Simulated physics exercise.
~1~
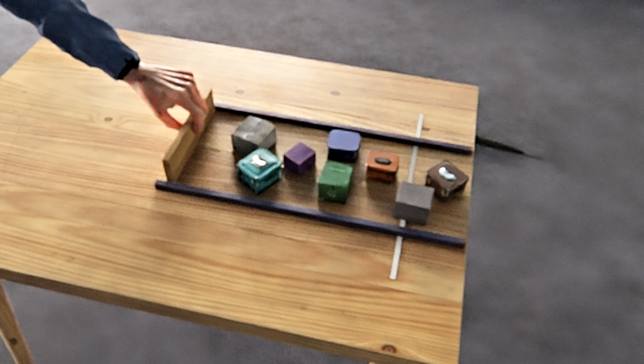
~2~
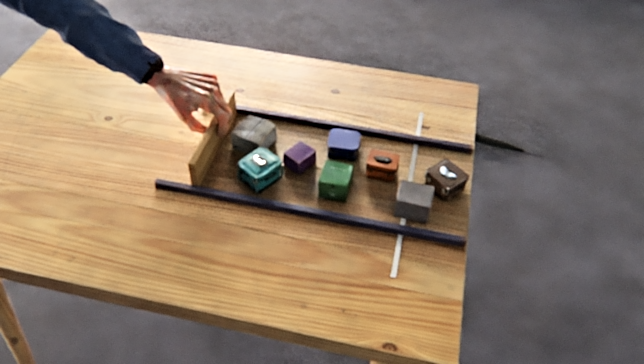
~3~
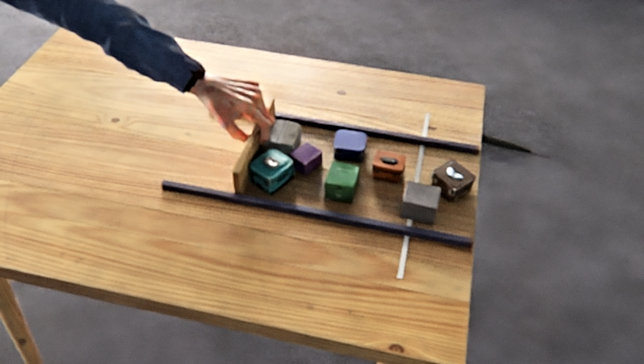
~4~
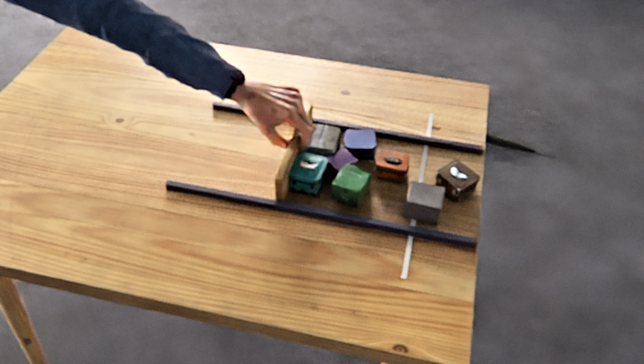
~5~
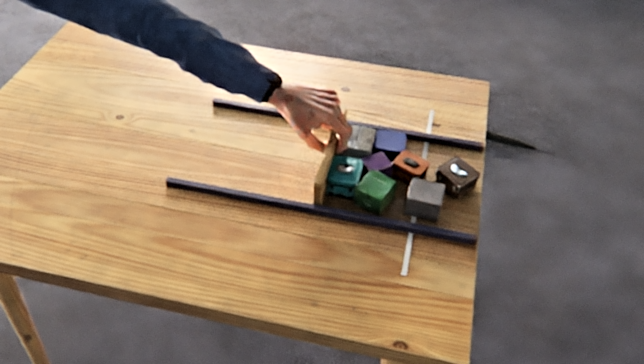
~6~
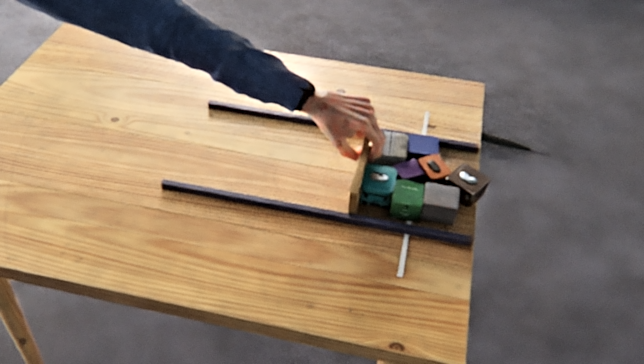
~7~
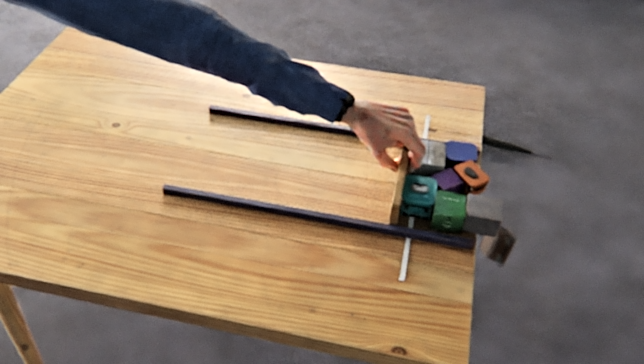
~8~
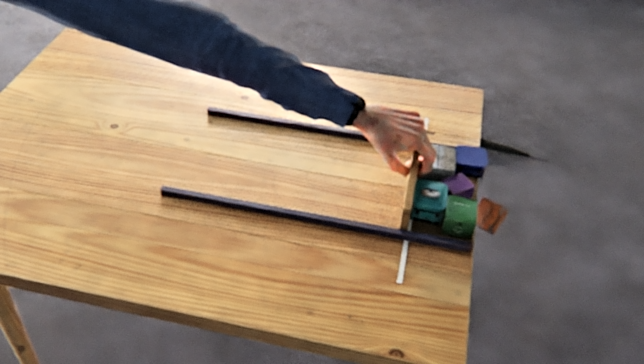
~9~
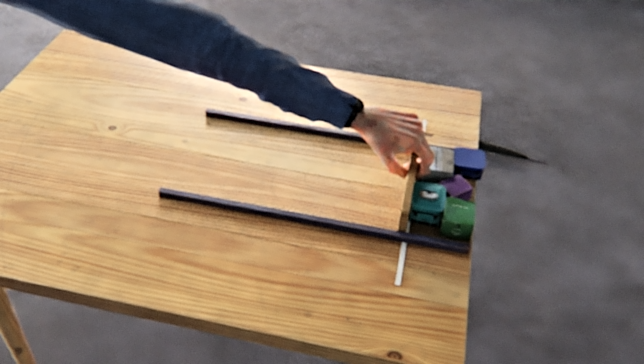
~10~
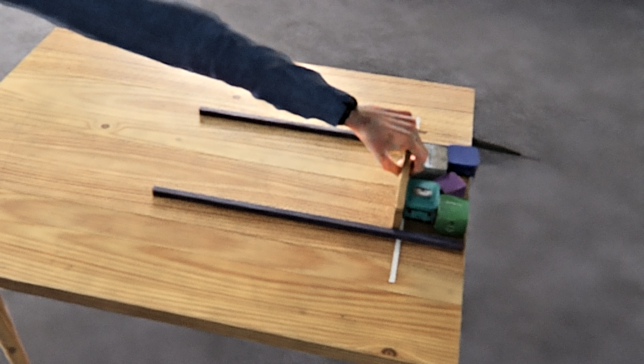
On a wooden table above a grey floor, eight small boxes and blocks sit scattered between two dark rails, with a pale strip of tape crossing near the right edge. A hand in a dark blue sleeve holds an upright wooden board and slides it steadily to the right. The board meets the whitish-grey and teal boxes first, then gathers the purple and green ones into a tightening cluster. As it nears the tape, the brown case tips over the edge, and the grey block and orange case go too. The board stops at the tape, with the remaining pieces packed against the table's edge.
